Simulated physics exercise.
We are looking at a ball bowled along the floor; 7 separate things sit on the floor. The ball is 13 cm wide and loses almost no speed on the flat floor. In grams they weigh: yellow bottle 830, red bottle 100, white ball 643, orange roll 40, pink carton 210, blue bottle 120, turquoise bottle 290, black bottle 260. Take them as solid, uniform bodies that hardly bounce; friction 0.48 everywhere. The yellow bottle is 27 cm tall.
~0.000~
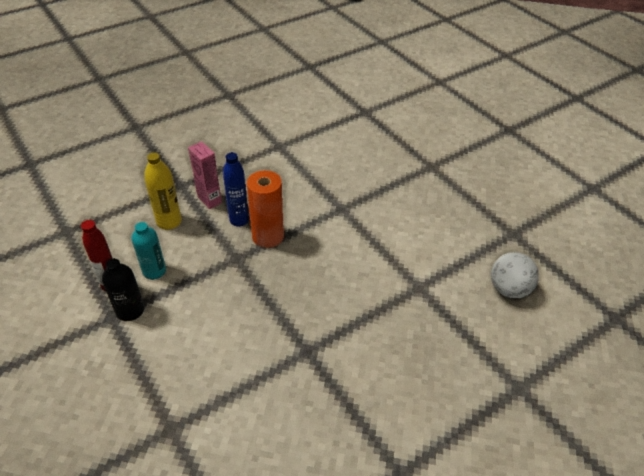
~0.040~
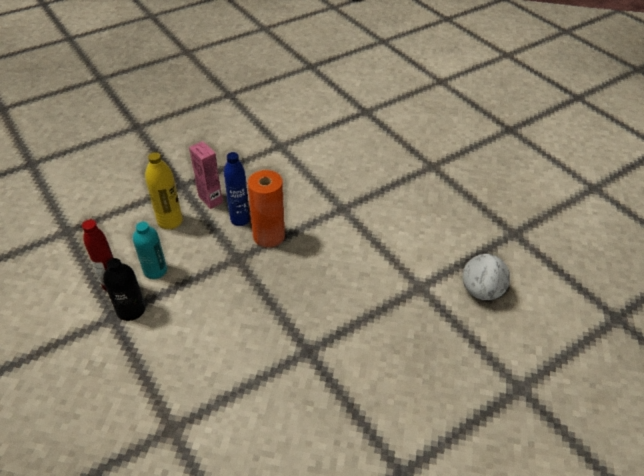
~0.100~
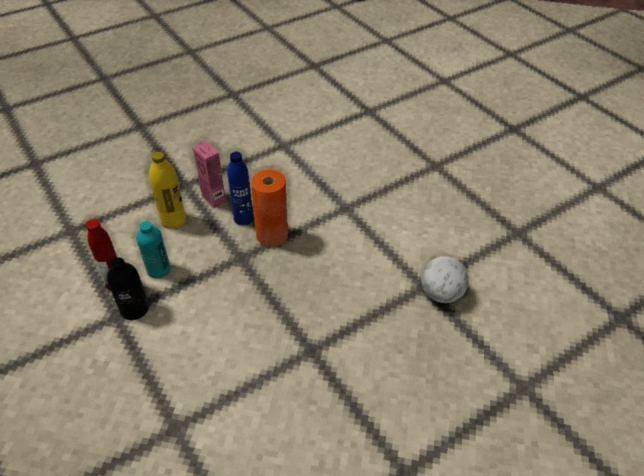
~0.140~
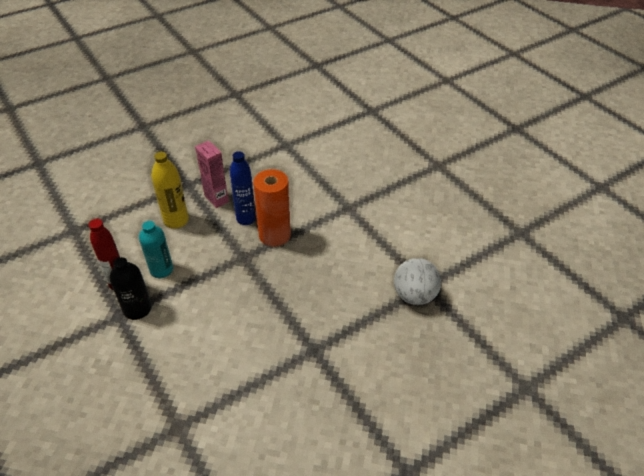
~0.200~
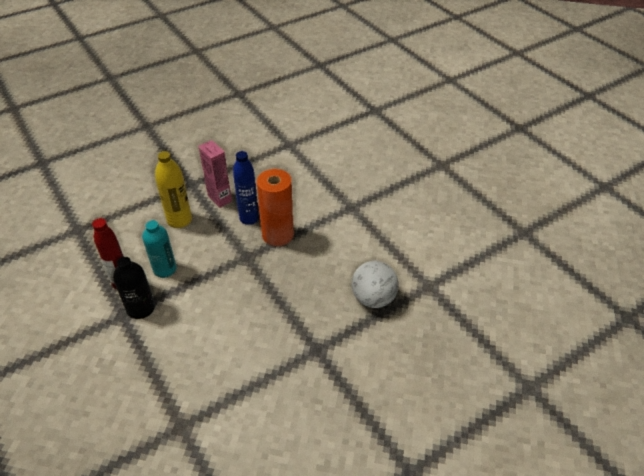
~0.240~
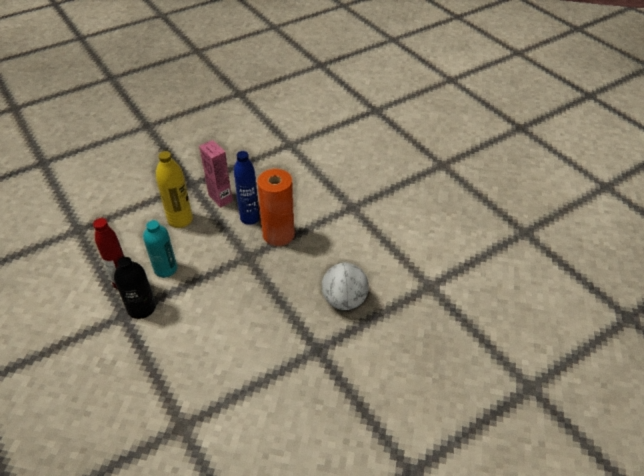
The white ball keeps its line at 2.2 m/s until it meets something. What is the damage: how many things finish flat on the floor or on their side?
Things lost: One.
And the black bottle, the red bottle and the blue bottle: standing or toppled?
The black bottle topples; the red bottle keeps standing; the blue bottle keeps standing.
After 0.64 s, 123 cm rolled; white ball near (91, 312); black bottle 43° off upright.
After 1.24 s, 195 cm rolled; black bottle on its side.
After 2.04 s, black bottle on its side.
In the end (2.5 s), toppled on the floor, black bottle; the other 6 under 8 cm from the start. At the end, from the last picture's camera, yellow bottle near (173, 189), red bottle near (112, 254).
